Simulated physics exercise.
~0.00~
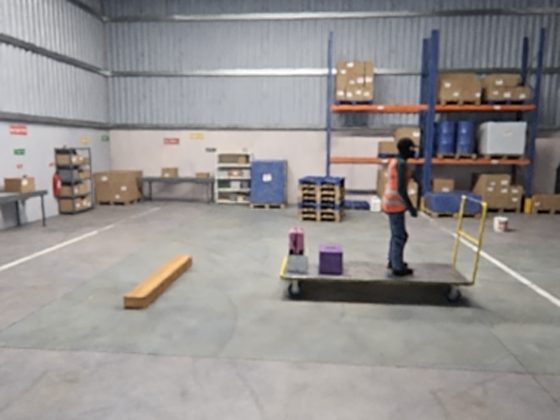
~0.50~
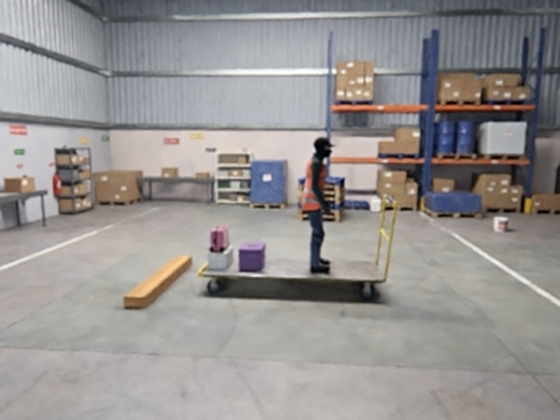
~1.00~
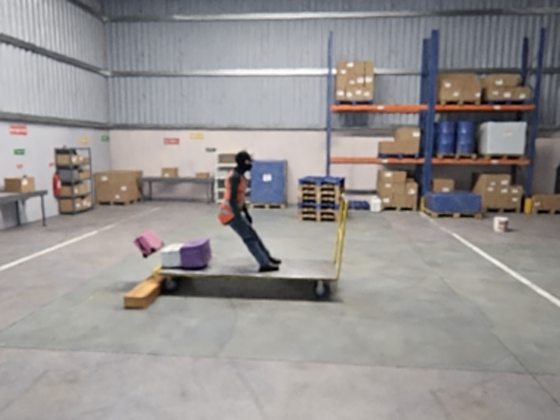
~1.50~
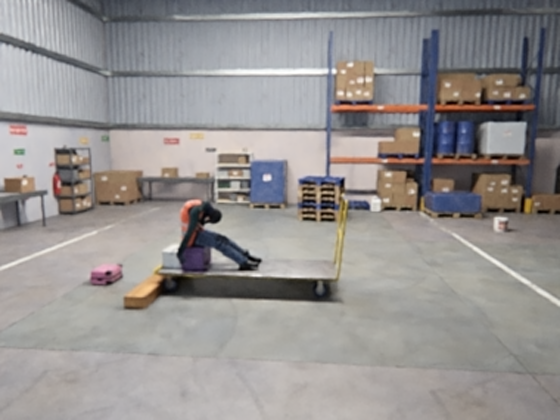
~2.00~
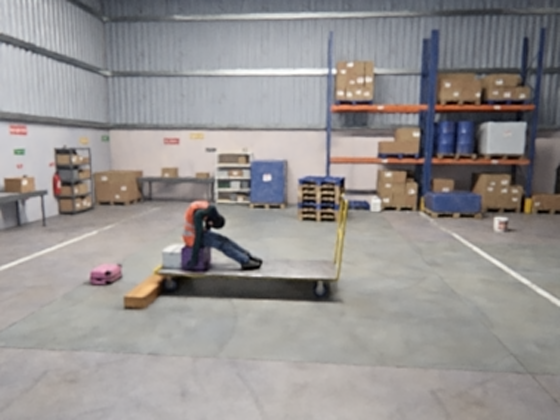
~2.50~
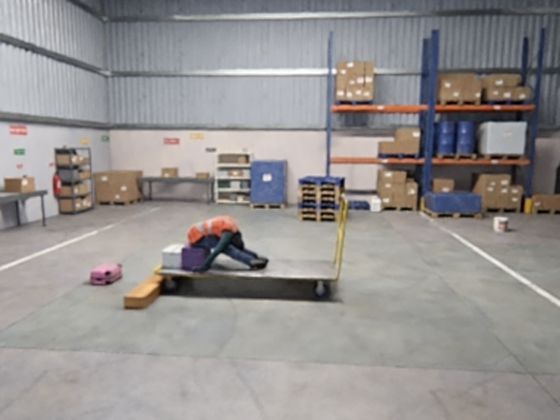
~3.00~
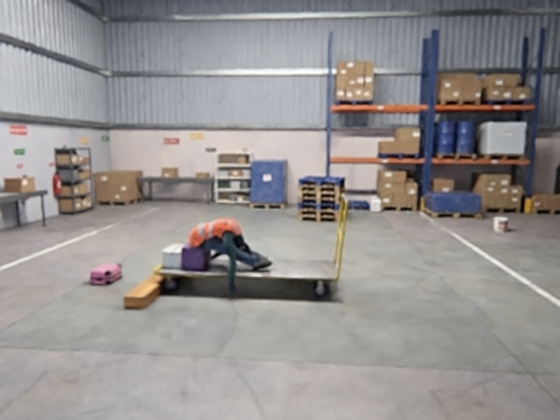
The clip opens in a warehouse, where a person in an orange vest stands on a flat cart that rolls left toward a low wooden beam, with a pink case on a white box and a purple box near its front. The cart hits the beam and stops dead. The pink case tips off over the front edge while the person pitches backward toward the boxes. The pink case lands on the floor beyond the beam, and the person drops into a slumped seat against the purple box. The person then folds forward over the legs and ends limp on the deck, beside the white and purple boxes.
